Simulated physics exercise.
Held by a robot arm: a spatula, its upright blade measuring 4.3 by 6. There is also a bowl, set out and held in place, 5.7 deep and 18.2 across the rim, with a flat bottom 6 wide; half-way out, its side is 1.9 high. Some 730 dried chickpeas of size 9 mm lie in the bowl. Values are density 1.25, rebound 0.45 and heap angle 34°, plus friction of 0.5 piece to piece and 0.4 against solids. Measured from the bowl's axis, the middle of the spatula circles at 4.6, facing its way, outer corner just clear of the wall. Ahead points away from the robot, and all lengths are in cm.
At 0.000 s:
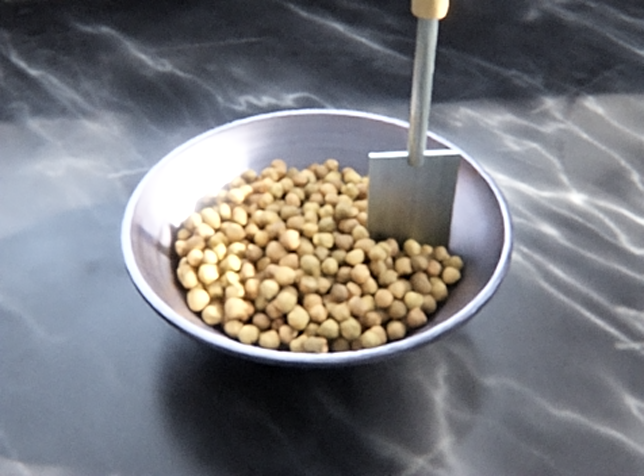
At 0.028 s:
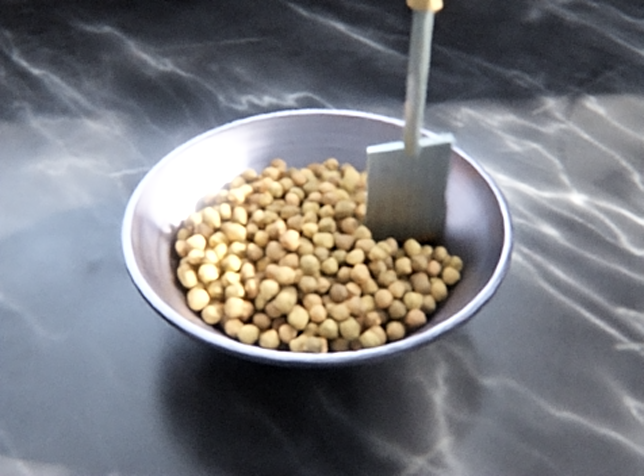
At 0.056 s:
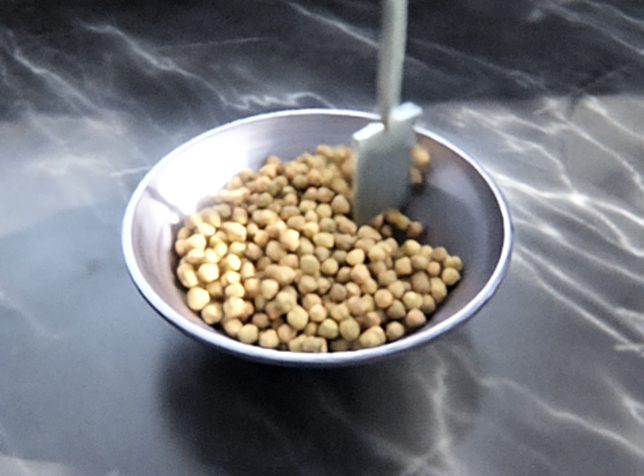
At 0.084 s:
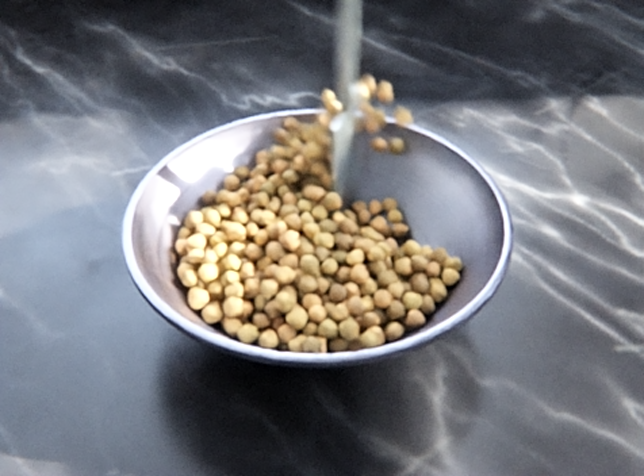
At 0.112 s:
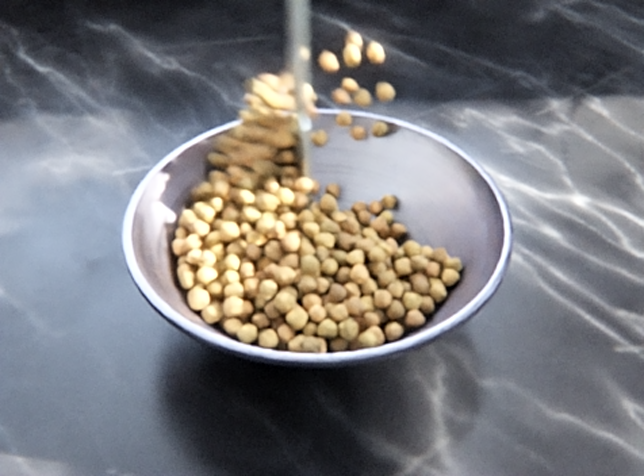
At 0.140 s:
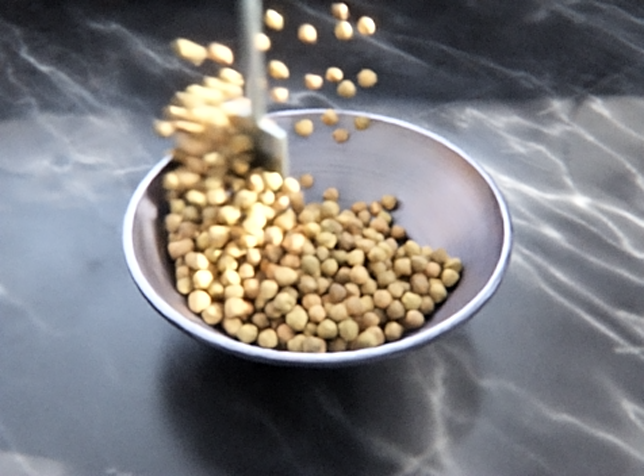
In the video, a flat metal blade on a thin handle sweeps from the right side of a bowl of chickpeas around the back to the left, piling chickpeas up and flinging some into the air above the rim.
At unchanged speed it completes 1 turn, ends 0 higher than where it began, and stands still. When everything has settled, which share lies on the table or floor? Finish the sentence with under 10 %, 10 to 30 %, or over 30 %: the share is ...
The share is over 30 %.
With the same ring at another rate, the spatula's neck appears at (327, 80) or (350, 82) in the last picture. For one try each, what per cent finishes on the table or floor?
Around 25 and 20 per cent respectively.
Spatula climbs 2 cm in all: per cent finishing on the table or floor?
Around 20 percent of it.
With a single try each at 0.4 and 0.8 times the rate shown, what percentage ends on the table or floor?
I'd expect about 15 per cent, then about 35 per cent.
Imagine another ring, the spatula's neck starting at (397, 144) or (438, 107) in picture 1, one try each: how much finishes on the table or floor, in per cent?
Near 45 and 20 in a hundred, one try each.
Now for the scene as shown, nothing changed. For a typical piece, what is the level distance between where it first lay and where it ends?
My guess is close to 7 centimetres.
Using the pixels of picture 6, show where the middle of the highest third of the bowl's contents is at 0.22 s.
Near (251, 279).
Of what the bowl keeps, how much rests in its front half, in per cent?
It comes to near 40 percent.
After 0.22 s, 213° round, highest piece 14 above the table; 637 in the bowl, 5 on the table or floor, 89 in flight or on the tool.
After 0.29 s, 297° round, highest piece 11 above the table; 541 in the bowl, 56 on the table or floor, 134 in flight or on the tool.
After 0.53 s, 0° round, highest piece 6 above the table; 444 in the bowl, 287 on the table or floor.
After 1.23 s, 0° round, highest piece 5 above the table; 444 in the bowl, 287 on the table or floor.
In the end, 444 in the bowl, 287 on the table or floor. That is 39 % on the table or floor.
